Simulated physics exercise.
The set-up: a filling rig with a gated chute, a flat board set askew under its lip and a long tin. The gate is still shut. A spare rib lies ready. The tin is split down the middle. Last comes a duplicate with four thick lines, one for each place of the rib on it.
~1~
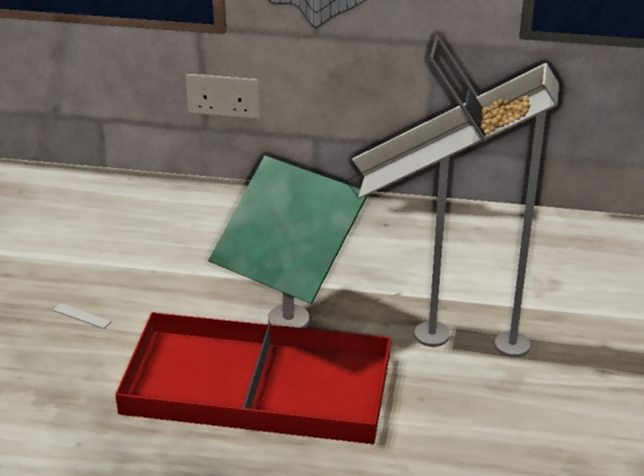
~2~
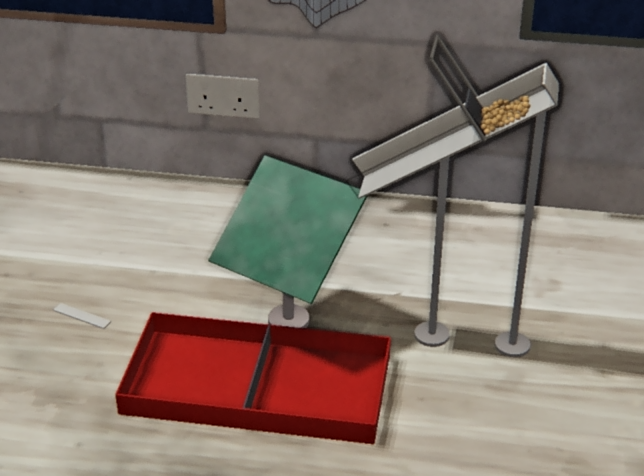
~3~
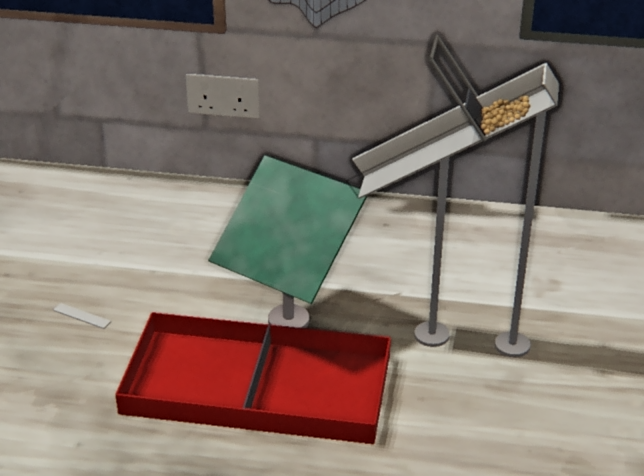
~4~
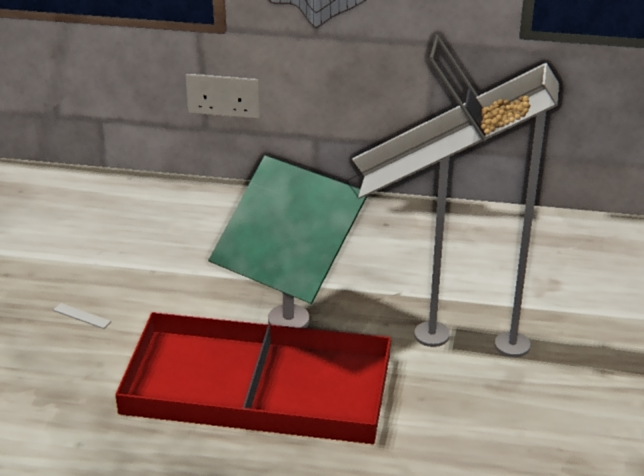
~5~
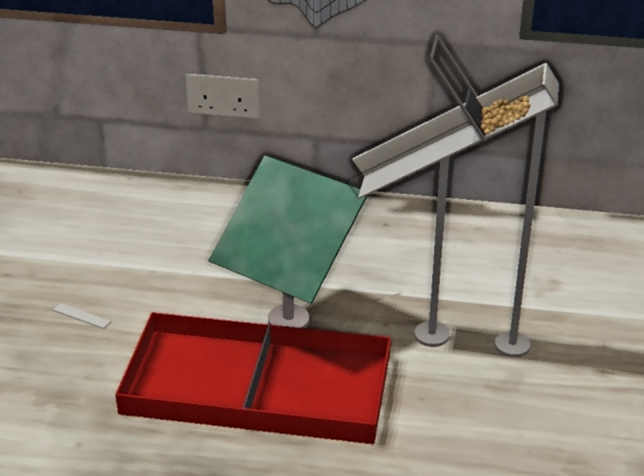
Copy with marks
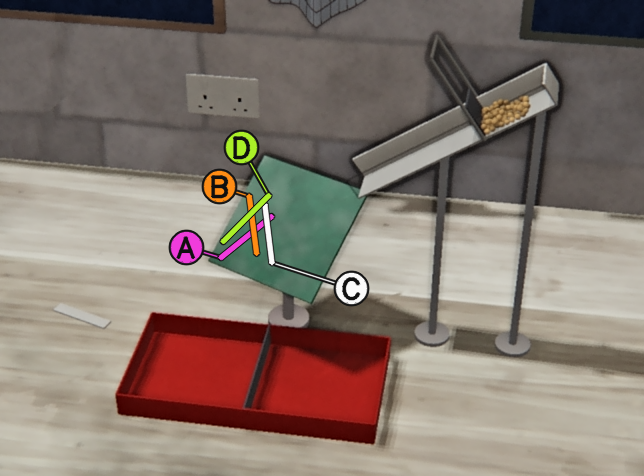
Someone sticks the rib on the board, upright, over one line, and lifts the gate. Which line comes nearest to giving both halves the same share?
Choose C.
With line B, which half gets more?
Left.
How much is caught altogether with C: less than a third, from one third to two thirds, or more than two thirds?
Line C gives more than two thirds.
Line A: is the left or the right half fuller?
More lands on the left.
On the marked copy, line A from (271, 216) to (220, 257); line B from (249, 196) to (256, 253); line C from (264, 204) to (271, 262); line D from (268, 195) to (223, 241).
Choosing A, of what is caught, all but a few in the left half, only a few in the right.
Choosing B, of what is caught, all but a few in the left half, a small share in the right.
Choosing C, of what is caught, close to half in the left half, close to half in the right.
Choosing D, of what is caught, all but a few in the left half, only a few in the right.
